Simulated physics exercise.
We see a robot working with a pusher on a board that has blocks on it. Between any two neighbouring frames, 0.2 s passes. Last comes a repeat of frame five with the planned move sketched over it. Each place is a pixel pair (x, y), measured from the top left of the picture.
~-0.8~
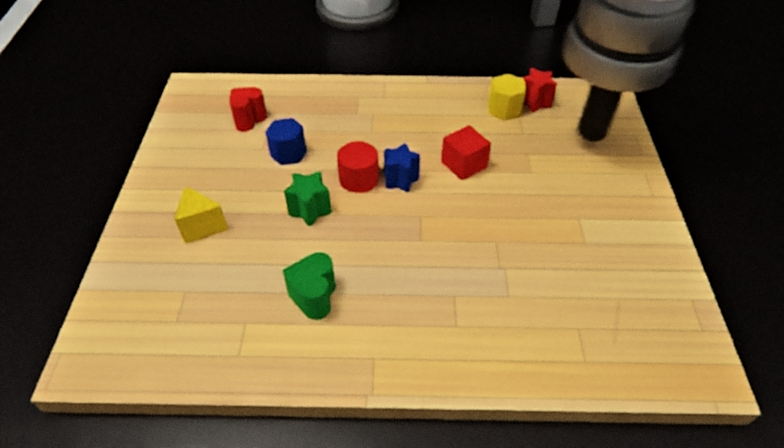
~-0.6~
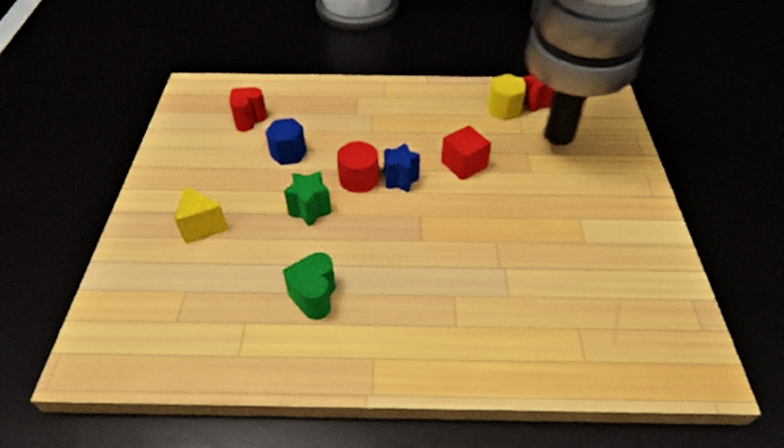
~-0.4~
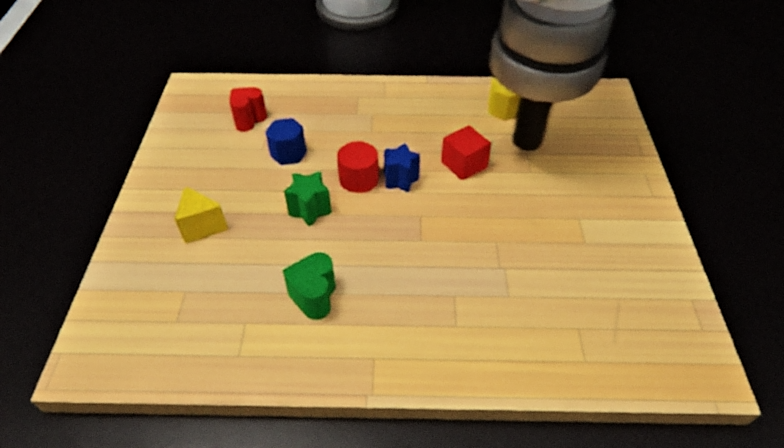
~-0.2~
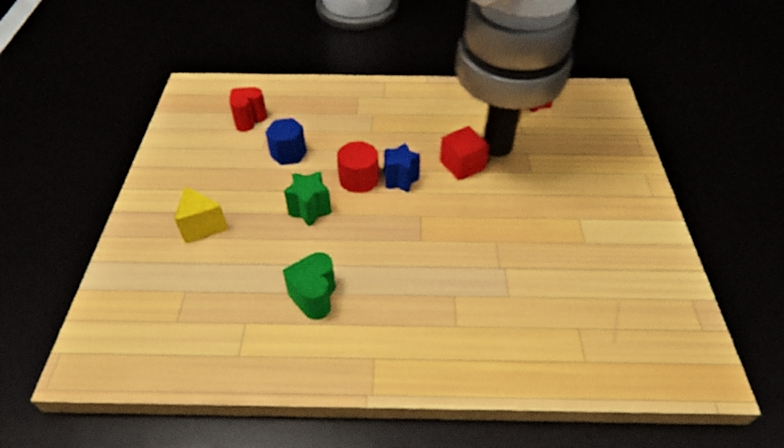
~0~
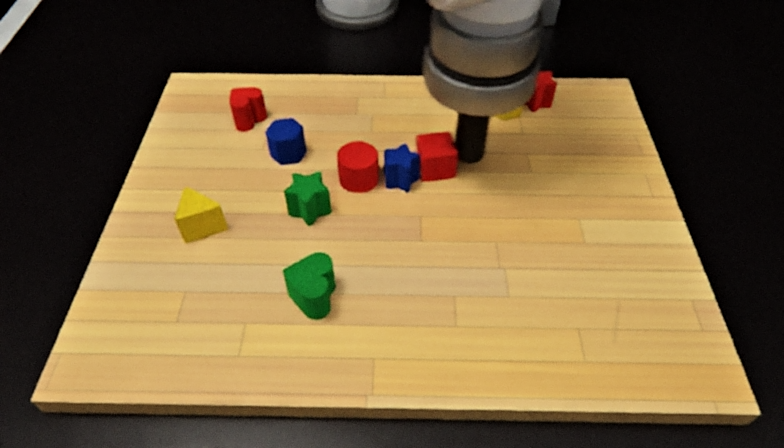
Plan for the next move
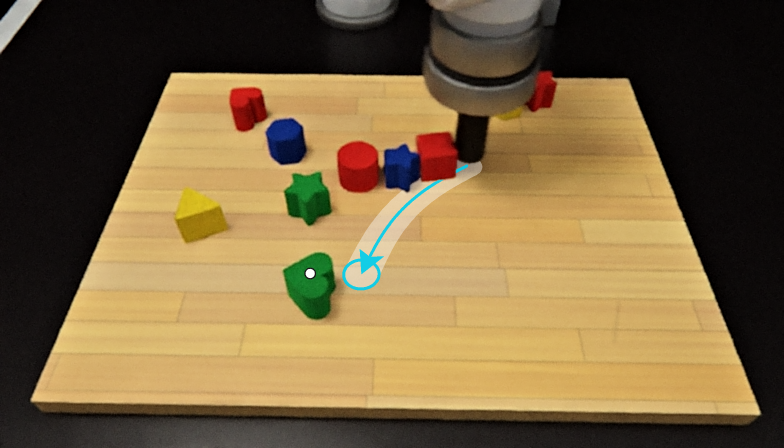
On a wooden board, a robot's pusher moves left and nudges the red block leftward.
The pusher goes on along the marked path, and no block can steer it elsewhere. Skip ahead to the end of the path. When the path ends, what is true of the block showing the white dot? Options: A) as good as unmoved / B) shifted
Choice A: As good as unmoved.
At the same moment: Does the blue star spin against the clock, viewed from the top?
That would be a no.
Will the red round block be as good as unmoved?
No, I don't think so.
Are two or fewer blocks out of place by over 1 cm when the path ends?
My answer is no.
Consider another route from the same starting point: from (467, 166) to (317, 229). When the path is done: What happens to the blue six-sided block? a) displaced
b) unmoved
My answer is option a.
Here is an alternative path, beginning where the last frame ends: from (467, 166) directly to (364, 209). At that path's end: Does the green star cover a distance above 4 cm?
In short: No.
The drawn path runs from (467, 166) through (423, 191) and (387, 227) to (361, 274); the dot is on the green heart.
What follows on the original path. One third of the way, pusher at (424, 180); red round block at (328, 152); blue star at (355, 167), turned 40° clockwise; red square at (390, 166).
Two thirds of the way, pusher at (387, 217); red round block at (317, 149); blue star at (330, 171), turned 70° clockwise; red square at (362, 183), turned 40° clockwise.
At the end, pusher at (361, 263); green heart not moved; red round block at (317, 149); blue star at (330, 171), turned 70° clockwise; red square at (362, 183), turned 40° clockwise.
